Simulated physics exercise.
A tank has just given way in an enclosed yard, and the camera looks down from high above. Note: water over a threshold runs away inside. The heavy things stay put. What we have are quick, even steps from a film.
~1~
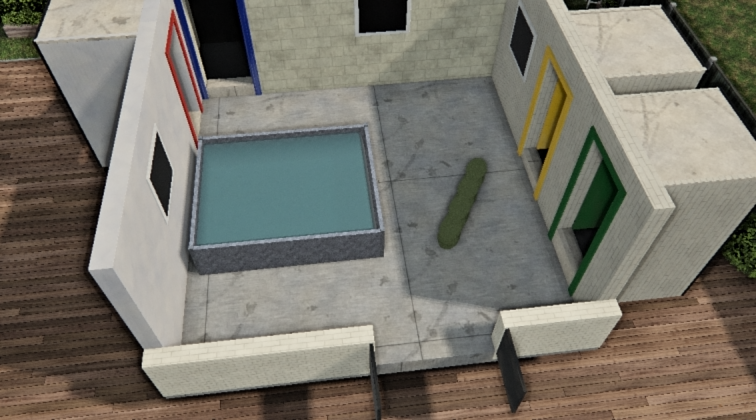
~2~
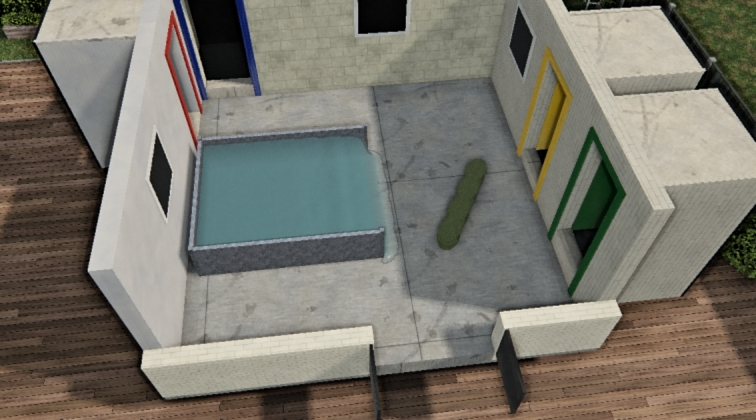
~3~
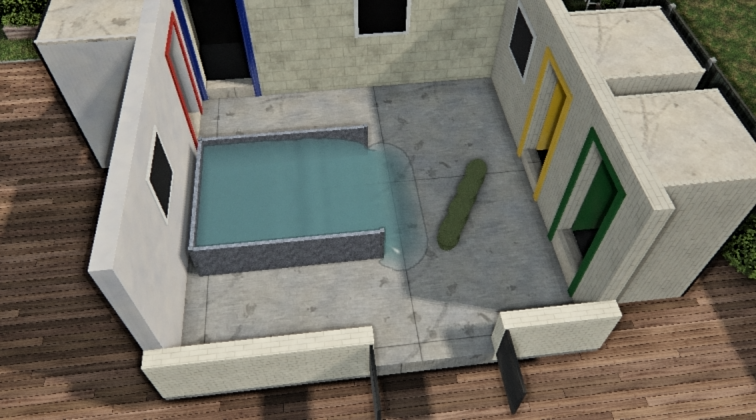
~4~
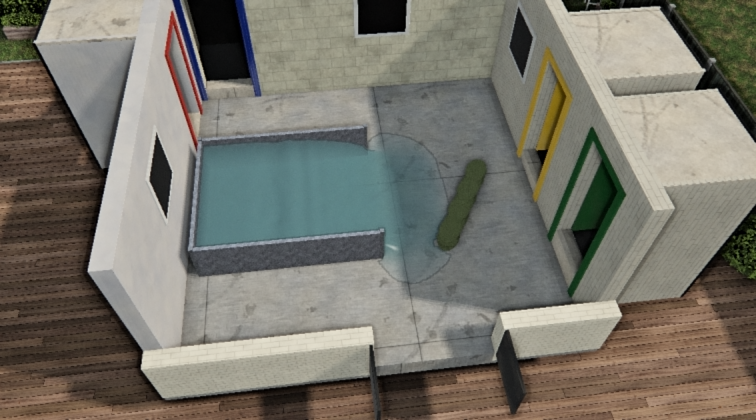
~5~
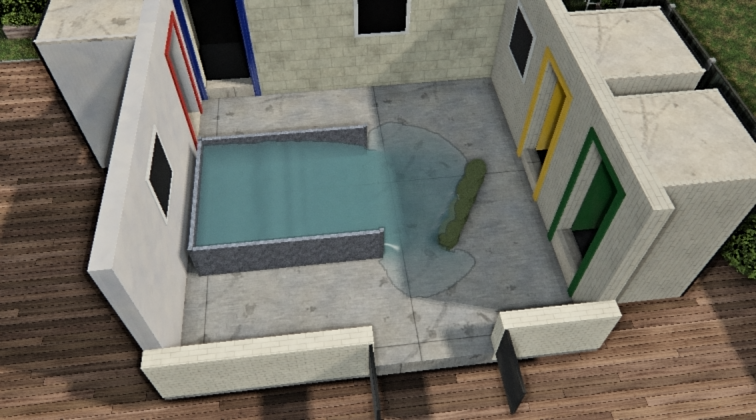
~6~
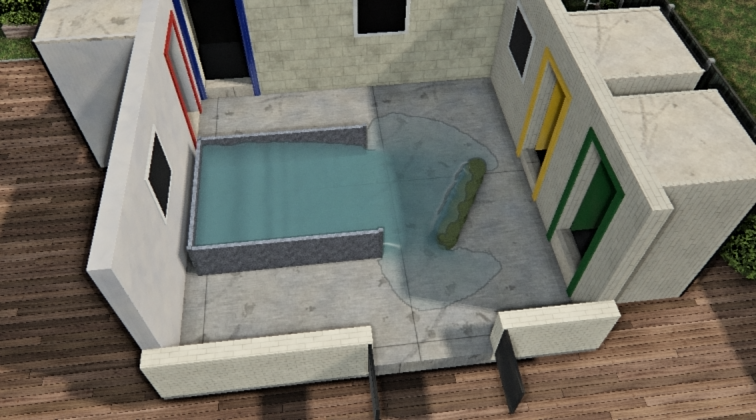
Water poured out of the tank through its open right side, spread across the grey yard floor in a widening rounded sheet, and flowed around both ends of a low green hedge.
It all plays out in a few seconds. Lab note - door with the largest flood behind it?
Largest flood: Red door.
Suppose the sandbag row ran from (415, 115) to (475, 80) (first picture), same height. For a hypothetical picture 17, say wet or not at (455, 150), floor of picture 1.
Verdict: Covered.
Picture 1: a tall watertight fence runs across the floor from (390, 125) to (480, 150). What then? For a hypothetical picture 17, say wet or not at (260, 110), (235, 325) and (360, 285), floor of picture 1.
The first is still bare, the second still bare, the third still bare.
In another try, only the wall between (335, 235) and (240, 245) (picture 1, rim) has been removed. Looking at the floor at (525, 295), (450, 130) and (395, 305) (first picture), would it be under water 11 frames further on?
One by one: Waterlogged, bare, waterlogged.
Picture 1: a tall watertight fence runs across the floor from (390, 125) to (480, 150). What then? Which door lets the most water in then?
The answer here is the red one.
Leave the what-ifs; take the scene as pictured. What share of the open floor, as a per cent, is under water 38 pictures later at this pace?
Roughly 85 percent.
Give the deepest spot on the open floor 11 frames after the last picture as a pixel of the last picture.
It should be roughly at (480, 88).
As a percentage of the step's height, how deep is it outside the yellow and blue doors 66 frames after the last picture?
Roughly 20 per cent, then 50 per cent.
A moment on, water covers 40 % of the floor; green door wet at the sill, nothing in, yellow door wet at the sill, nothing in, blue door not reached, red door not reached.
Next, water covers 50 % of the floor; green door wet at the sill, nothing in, yellow door wet at the sill, nothing in, blue door not reached, red door not reached.
Then, water covers 65 % of the floor; green door wet at the sill, nothing in, yellow door wet at the sill, nothing in, blue door not reached, red door not reached.
Later, water covers 85 % of the floor; green door wet at the sill, nothing in, yellow door wet at the sill, nothing in, blue door wet at the sill, nothing in, red door a lot in.
In the end, water covers 95 % of the floor; green door wet at the sill, nothing in, yellow door wet at the sill, nothing in, blue door wet at the sill, nothing in, red door a lot in; the red door has let in the most.
